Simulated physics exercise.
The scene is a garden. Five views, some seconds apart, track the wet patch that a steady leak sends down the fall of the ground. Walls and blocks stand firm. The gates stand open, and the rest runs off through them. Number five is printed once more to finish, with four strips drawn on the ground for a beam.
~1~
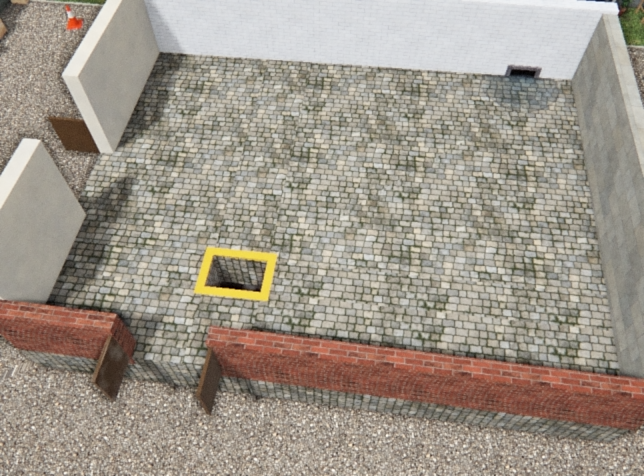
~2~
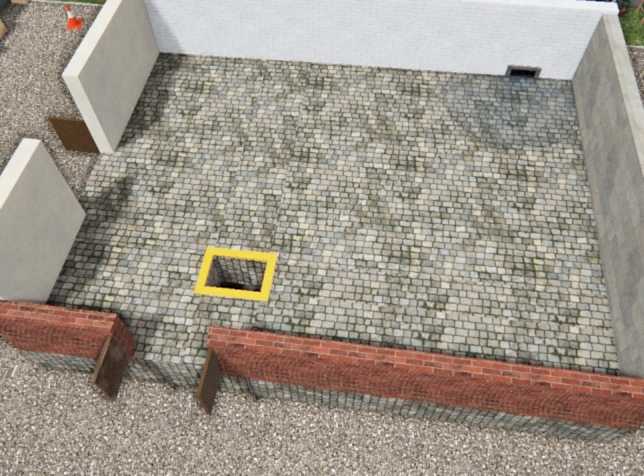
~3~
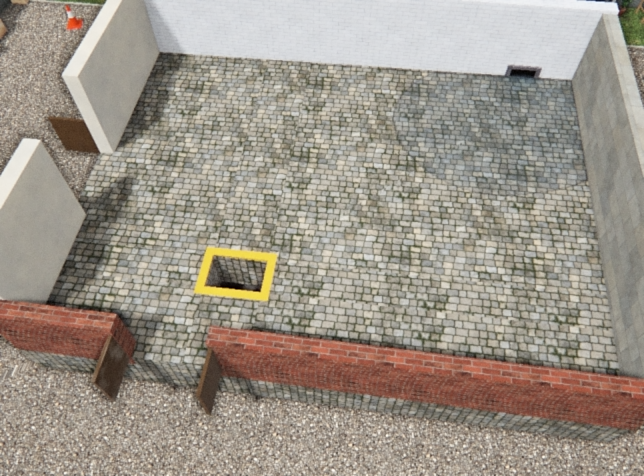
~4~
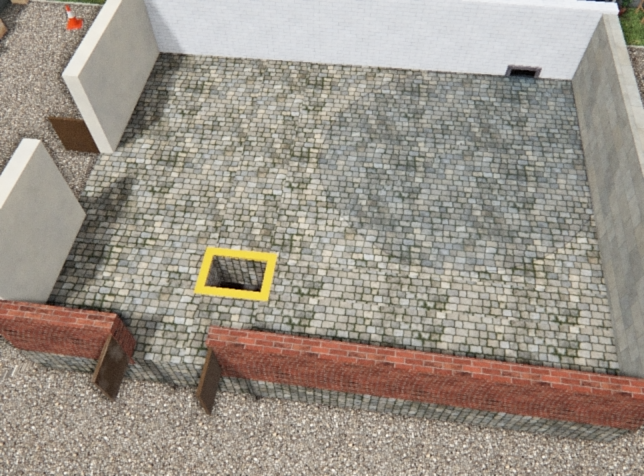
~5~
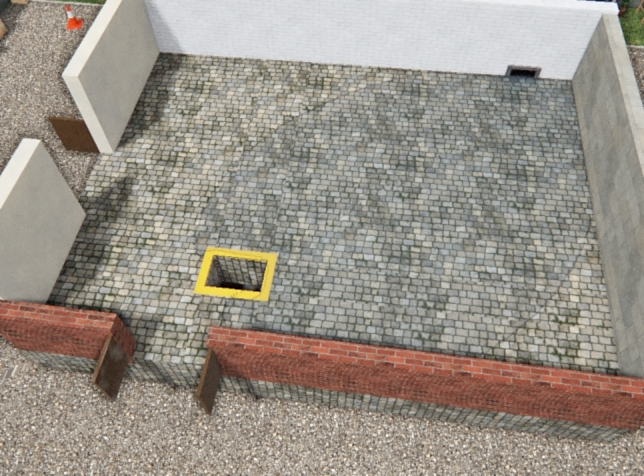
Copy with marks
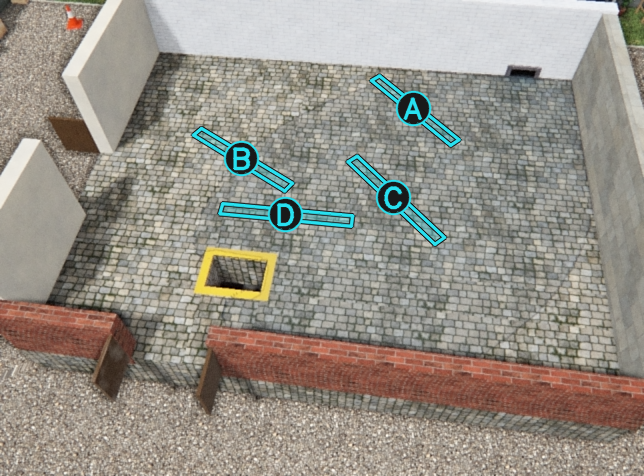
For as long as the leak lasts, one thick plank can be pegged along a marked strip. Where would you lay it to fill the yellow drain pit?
Use spot B.
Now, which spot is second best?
It is A.
On the marked copy, A from (375, 78) to (454, 142); B from (197, 131) to (288, 187); C from (352, 159) to (439, 240); D from (221, 208) to (351, 221).
With A, about 25 % of the stream goes into the yellow drain pit, about 73 % out by the gates.
With B, about 31 % of the stream goes into the yellow drain pit, about 67 % out by the gates.
With C, about 15 % of the stream goes into the yellow drain pit, about 84 % out by the gates.
With D, about 19 % of the stream goes into the yellow drain pit, about 81 % out by the gates.
